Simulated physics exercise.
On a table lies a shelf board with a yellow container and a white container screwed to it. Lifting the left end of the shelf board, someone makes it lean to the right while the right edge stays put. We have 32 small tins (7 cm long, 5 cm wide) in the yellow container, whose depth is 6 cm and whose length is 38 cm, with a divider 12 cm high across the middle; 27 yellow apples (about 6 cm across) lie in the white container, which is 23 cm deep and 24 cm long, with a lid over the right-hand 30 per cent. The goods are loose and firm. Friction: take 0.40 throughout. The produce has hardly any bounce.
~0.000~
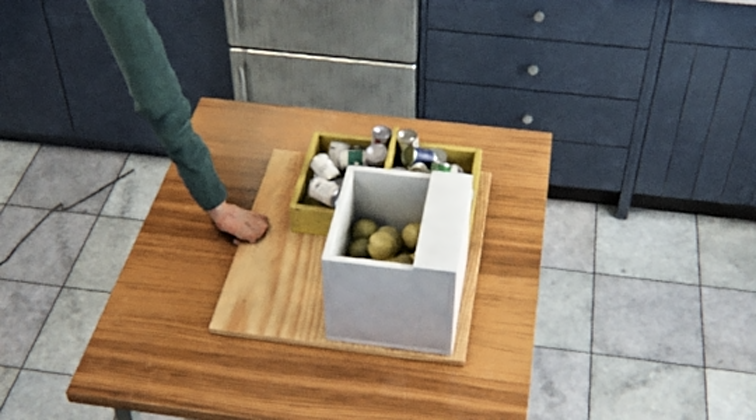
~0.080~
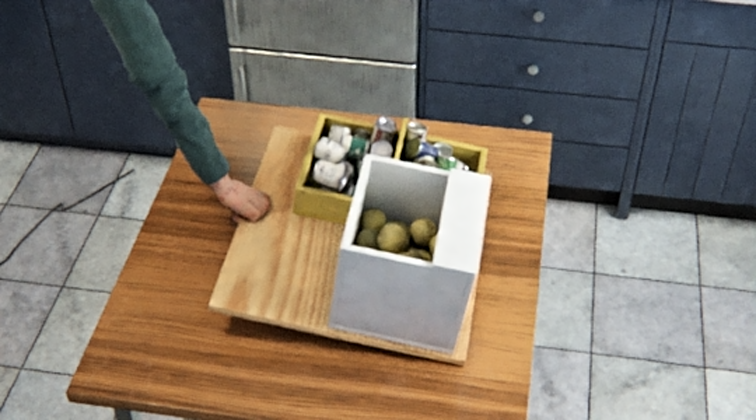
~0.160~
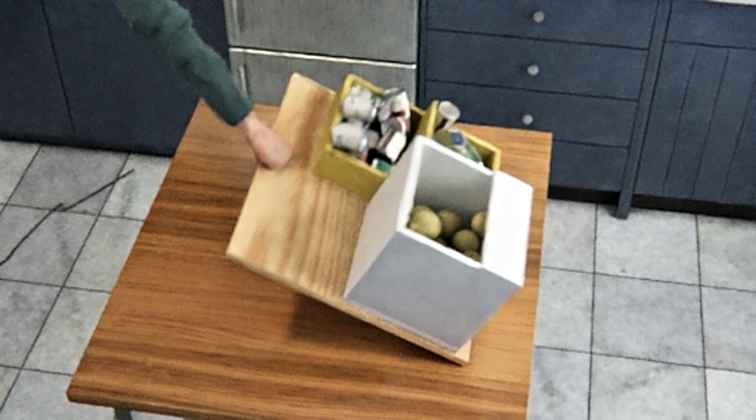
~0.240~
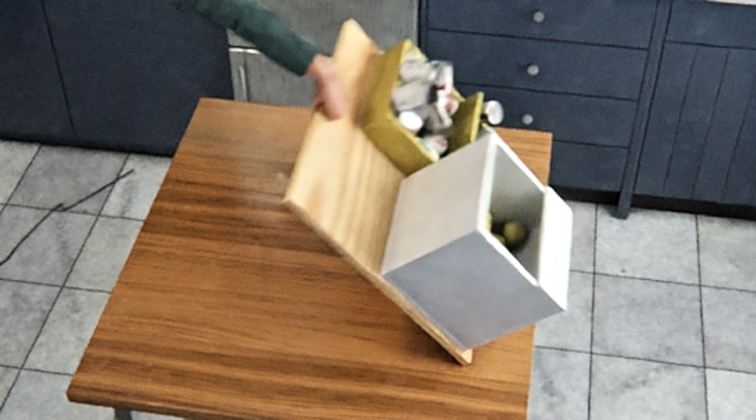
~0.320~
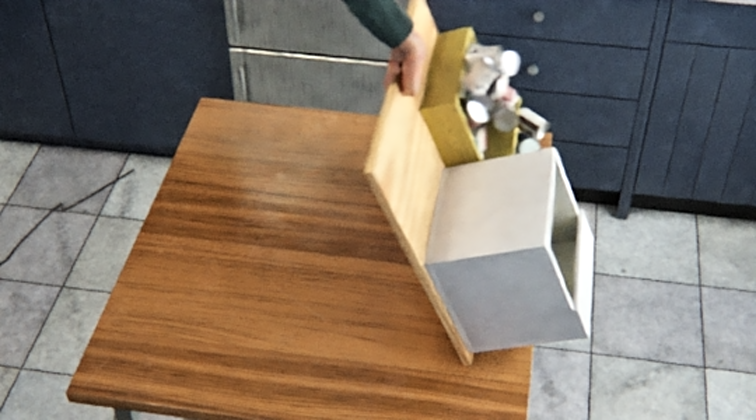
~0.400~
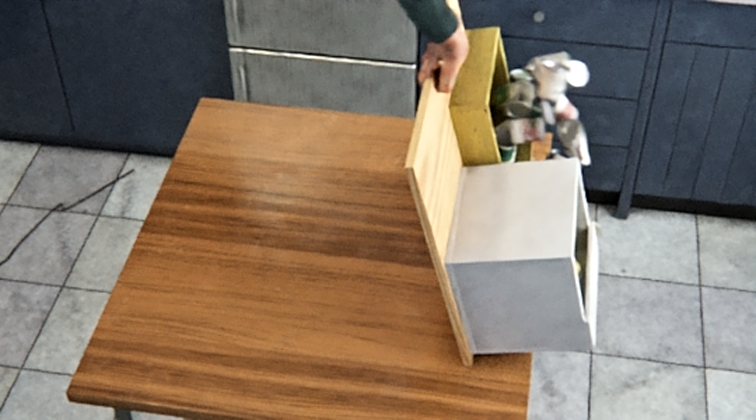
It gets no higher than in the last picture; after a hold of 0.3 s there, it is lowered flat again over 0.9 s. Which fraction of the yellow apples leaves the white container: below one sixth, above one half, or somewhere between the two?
It retains beyond five sixths.
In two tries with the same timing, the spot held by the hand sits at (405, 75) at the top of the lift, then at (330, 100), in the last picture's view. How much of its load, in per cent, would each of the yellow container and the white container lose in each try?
Yellow container: 70 %, then 30 %; white container: 0 %, then 0 %.
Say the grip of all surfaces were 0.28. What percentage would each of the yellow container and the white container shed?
Yellow container 90, white container 10 per cent.
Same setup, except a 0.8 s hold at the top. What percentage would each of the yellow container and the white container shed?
In that case yellow container 70, white container 0 per cent.
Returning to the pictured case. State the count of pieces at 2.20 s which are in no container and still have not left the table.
Near 0, give or take.
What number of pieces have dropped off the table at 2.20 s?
About 25.
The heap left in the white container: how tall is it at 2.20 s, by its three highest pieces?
15 cm or thereabouts.
After 0.69 s, tilt 76°; 26 of 32 out of the yellow container and 1 of 27 out of the white container.
After 1.05 s, tilt 50°; 26 of 32 out of the yellow container and 1 of 27 out of the white container.
After 1.55 s, tilt 1°; 26 of 32 out of the yellow container and 1 of 27 out of the white container.
Outcome (at 2.20 s), 26 of 32 out of the yellow container and 1 of 27 out of the white container. Asked share, 1 of 27, 4 per cent.
